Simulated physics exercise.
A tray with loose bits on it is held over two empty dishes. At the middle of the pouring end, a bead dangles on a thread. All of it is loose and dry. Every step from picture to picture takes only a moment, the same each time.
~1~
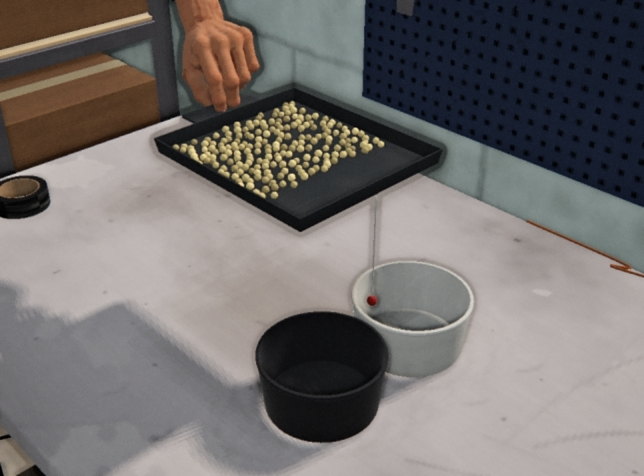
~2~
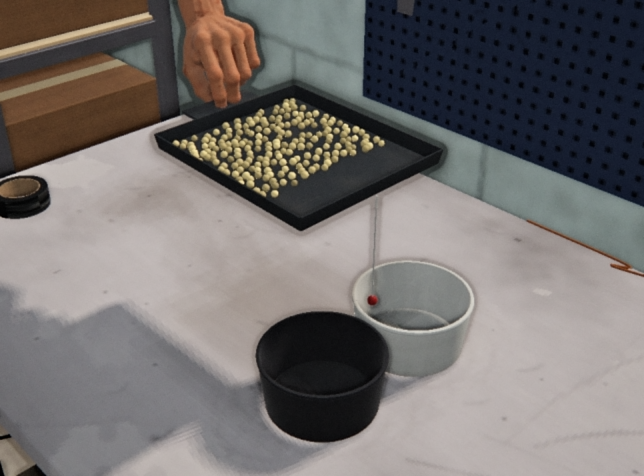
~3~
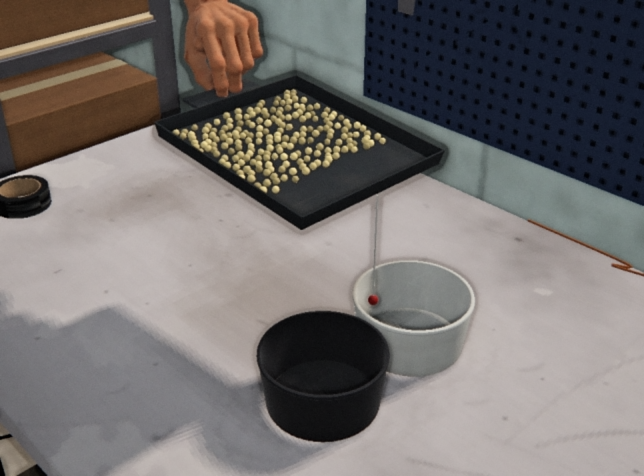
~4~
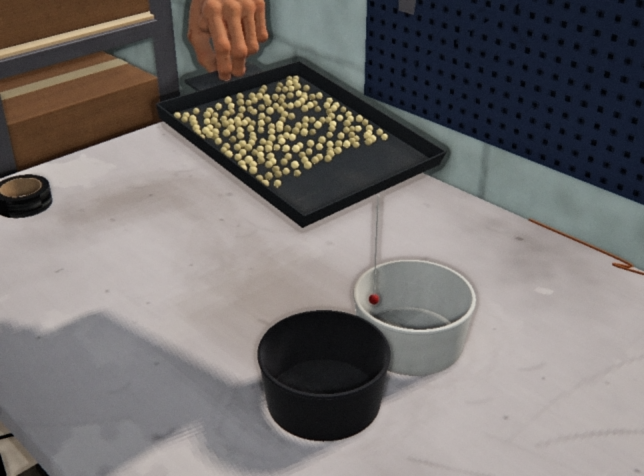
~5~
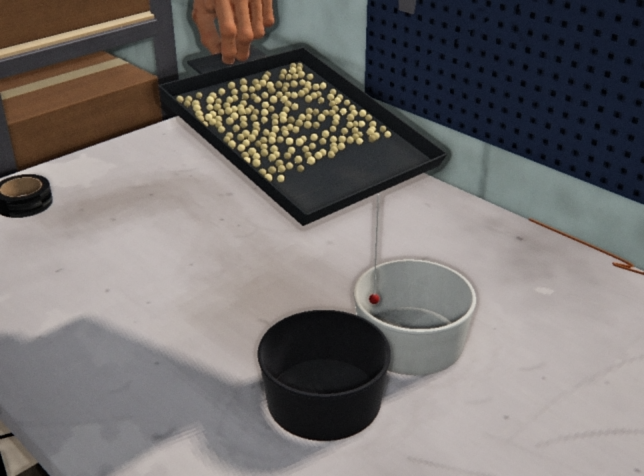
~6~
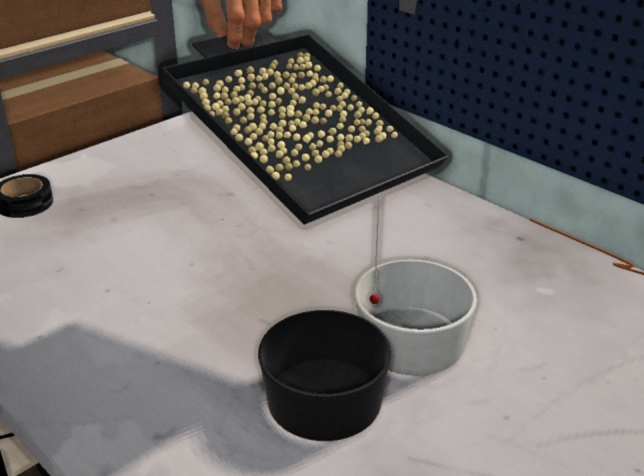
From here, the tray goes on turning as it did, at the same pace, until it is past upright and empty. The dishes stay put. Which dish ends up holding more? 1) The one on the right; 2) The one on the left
1.
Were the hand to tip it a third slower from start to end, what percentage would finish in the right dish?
Estimate: Around 80%.
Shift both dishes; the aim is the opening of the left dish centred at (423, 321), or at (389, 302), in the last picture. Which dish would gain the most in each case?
The first time it's the left-side dish, the second time it's the left-side dish.
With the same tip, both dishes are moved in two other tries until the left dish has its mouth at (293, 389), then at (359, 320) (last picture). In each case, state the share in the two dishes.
First case around 40 %, second case around 60 %.
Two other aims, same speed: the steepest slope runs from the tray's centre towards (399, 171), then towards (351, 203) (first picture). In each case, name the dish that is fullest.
Try 1: The right-side dish; try 2: The left-side dish.
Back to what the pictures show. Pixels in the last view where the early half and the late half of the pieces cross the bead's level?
Points: About (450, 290), then about (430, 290).
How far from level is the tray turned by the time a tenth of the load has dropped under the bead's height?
65° or so.
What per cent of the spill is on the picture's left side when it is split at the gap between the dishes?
Close to 0 per cent.
Soon after the last picture, tray tipped steeply; most on the tray; a stray few in the right dish; a stray few outside both; about a quarter in the air.
A little later, tray tipped past a quarter turn; about half on the tray; a stray few in the left dish; about a quarter in the right dish; a small part outside both; about a quarter in the air.
Later still, tray tipped past a quarter turn; a stray few in the left dish; most in the right dish; about a quarter outside both.
By the end, tray tipped past a quarter turn; a stray few in the left dish; most in the right dish; about a quarter outside both.
